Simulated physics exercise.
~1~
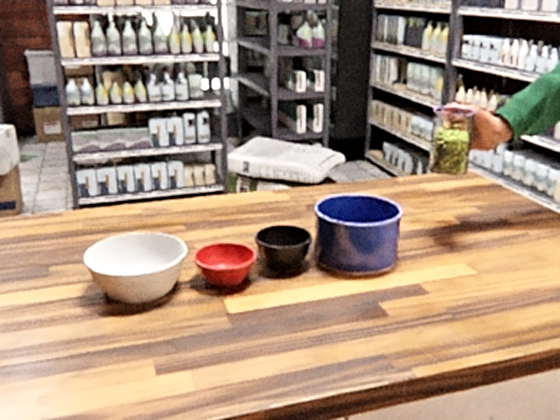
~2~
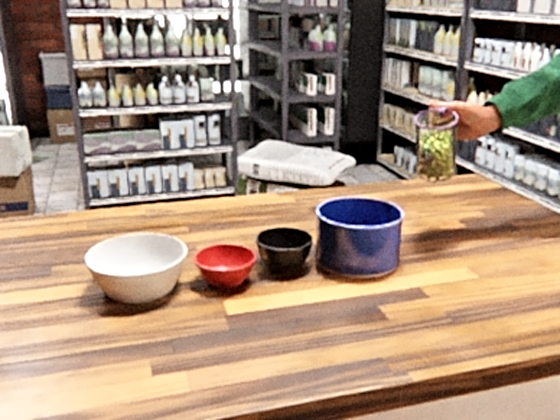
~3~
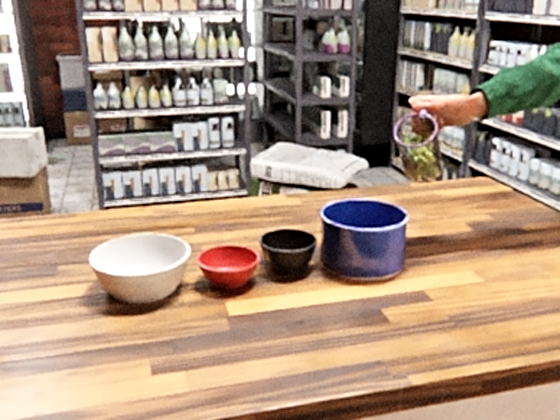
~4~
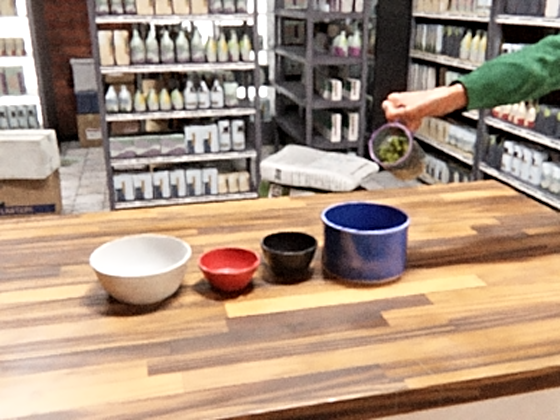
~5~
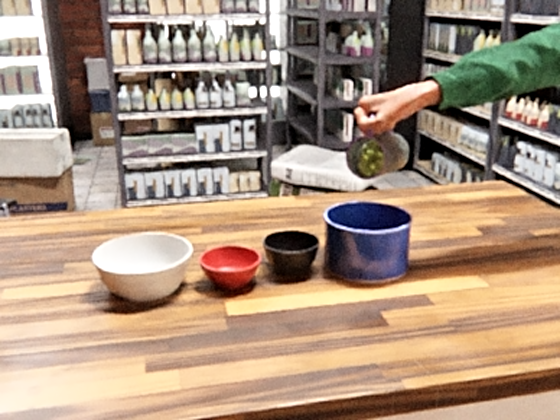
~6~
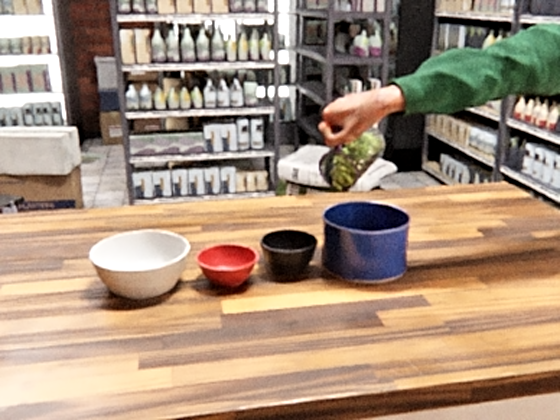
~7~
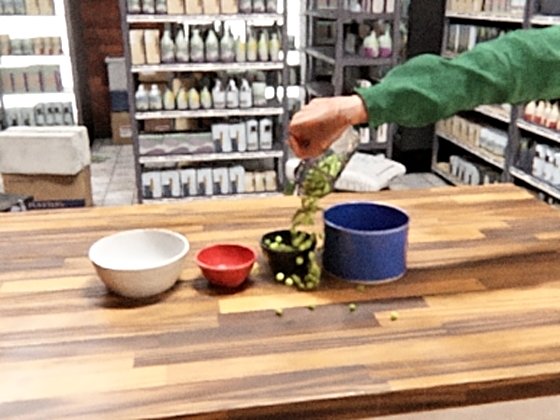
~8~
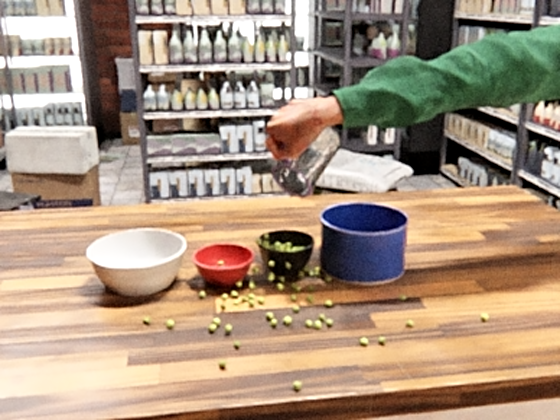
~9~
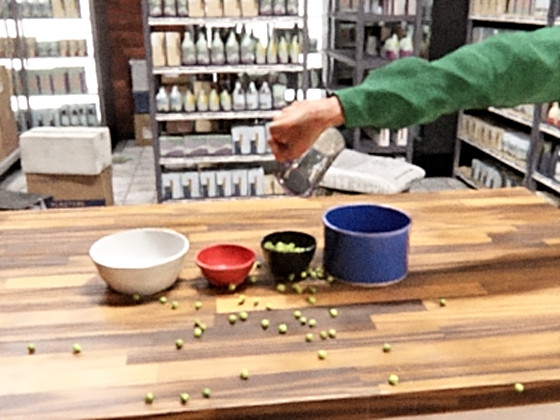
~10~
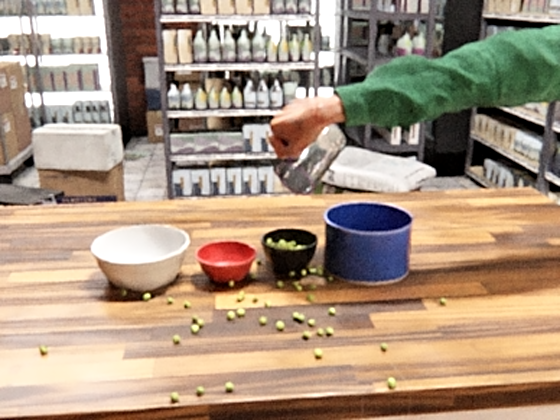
A hand in a green sleeve holds a clear cup of green peas over a striped wooden counter, seen from the front and slightly above, with shelves of bottles behind. On the counter, from left to right, stand a white bowl, a small red bowl, a small black bowl and a larger blue pot. The arm reaches in from the right, moving left while tipping the cup. Past the blue pot, the peas pour down over the black bowl, and many bounce and scatter across the wood. The emptied cup stays tilted above, with peas heaped in the black bowl and others strewn around the counter.
